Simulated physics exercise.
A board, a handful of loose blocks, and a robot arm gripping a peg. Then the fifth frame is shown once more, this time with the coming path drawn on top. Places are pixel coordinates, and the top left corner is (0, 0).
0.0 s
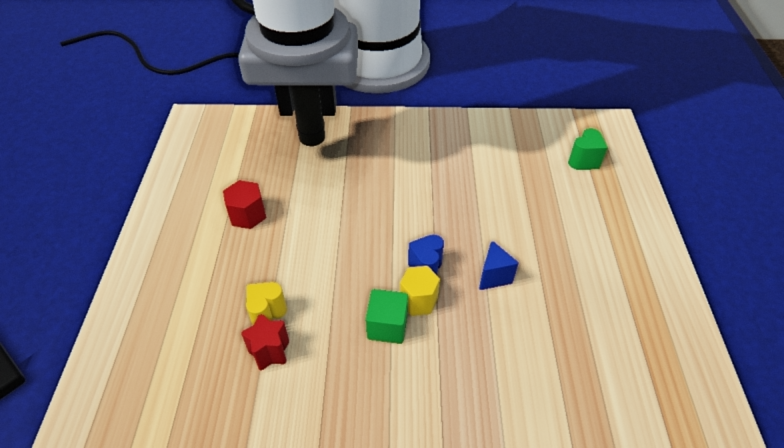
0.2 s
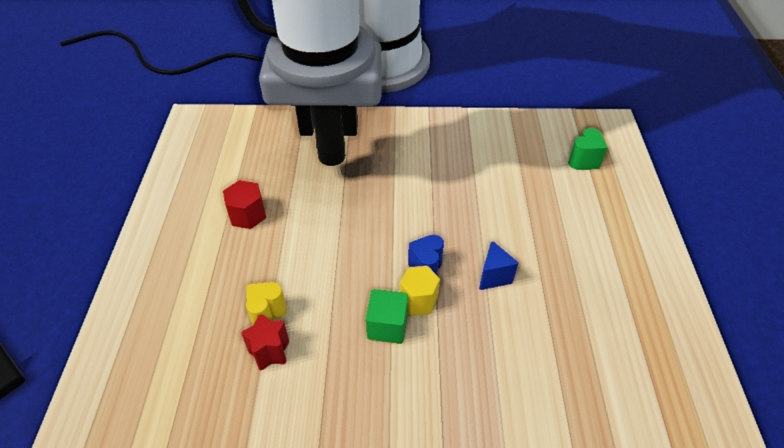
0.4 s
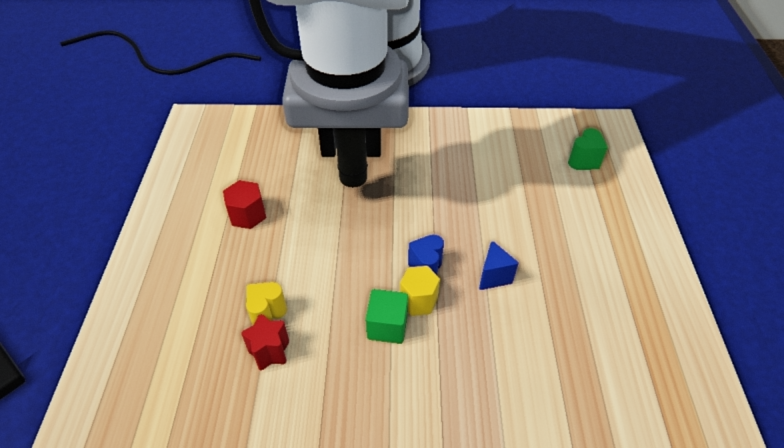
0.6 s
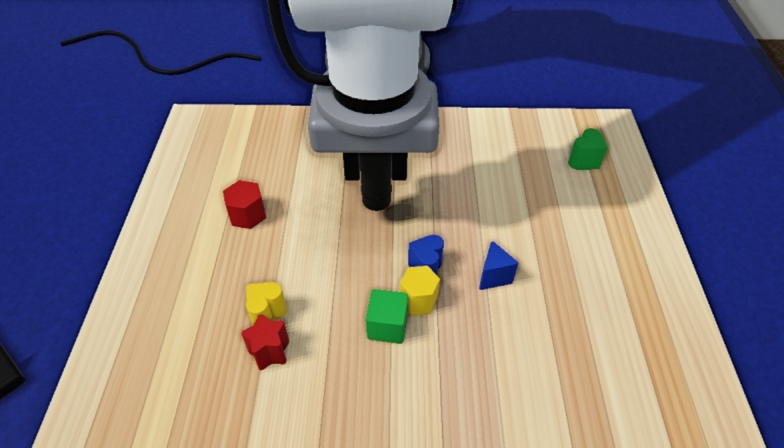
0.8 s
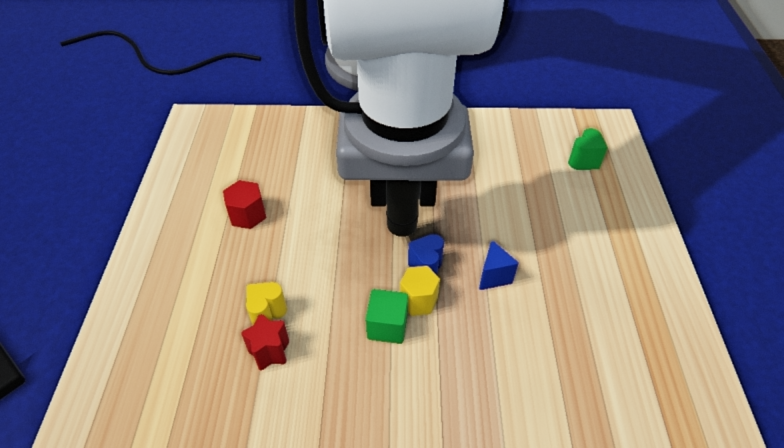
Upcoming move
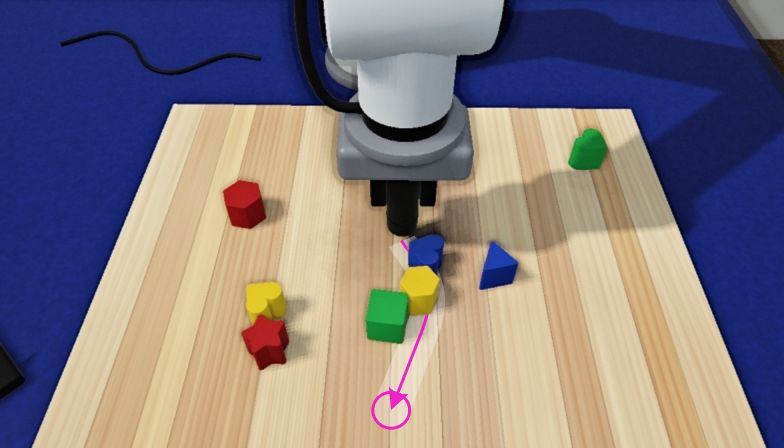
A light wooden board lies on a blue surface, seen from above at an angle by a still camera. A red hexagonal block sits left above a yellow heart-shaped block and red star, with blue, yellow and green blocks clustered near the centre, a blue triangle beside them and another green block upper right. A robot arm moves its dark peg steadily down and right, close to the blue heart-shaped block, while the blocks stay still.
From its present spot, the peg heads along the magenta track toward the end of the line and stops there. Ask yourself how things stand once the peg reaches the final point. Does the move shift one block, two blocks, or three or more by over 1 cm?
Three or more.
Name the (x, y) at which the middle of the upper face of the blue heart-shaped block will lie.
Its top centre is at about (464, 282).
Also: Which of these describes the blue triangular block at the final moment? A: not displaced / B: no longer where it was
Choice A: Not displaced.
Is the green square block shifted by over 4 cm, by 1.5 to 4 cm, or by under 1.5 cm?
It moves a fair bit, 1.5 to 4 cm.
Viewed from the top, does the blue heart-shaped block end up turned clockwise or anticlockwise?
Viewed from the top, it goes anticlockwise.
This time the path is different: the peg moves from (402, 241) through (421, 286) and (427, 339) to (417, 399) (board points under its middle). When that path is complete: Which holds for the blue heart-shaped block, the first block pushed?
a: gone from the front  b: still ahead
Correct choice: A.
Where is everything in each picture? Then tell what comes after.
In the first frame, lower end of the peg (312, 139), tops of blocks, green square block (387, 306), yellow hexagon (420, 280), blue heart-shaped block (428, 248), blue triangular block (498, 257).
In the second frame, peg (332, 158), blocks as before.
In the third frame, peg (353, 179), blocks as before.
In the fourth frame, peg (377, 201), blocks as before.
In the fifth frame, peg (402, 226), green square block (387, 306), yellow hexagon (420, 280), blue heart-shaped block (428, 248), blue triangular block (498, 257).
The drawn path runs from (402, 241) over (428, 288) and (416, 346) to (391, 410).
On the path given first. One third of the way, peg (429, 274); green square block (382, 312), turned 15° clockwise; yellow hexagon (422, 296), turned 15° clockwise; blue heart-shaped block (461, 278), turned 55° anticlockwise.
Two thirds of the way, peg (417, 332); green square block (370, 329), turned 85° clockwise; yellow hexagon (407, 359), turned 20° clockwise; blue heart-shaped block (464, 282), turned 70° anticlockwise.
At the end, peg (391, 398); green square block (370, 329), turned 85° clockwise; yellow hexagon (380, 431), turned 20° clockwise; blue heart-shaped block (464, 282), turned 70° anticlockwise; blue triangular block not moved.
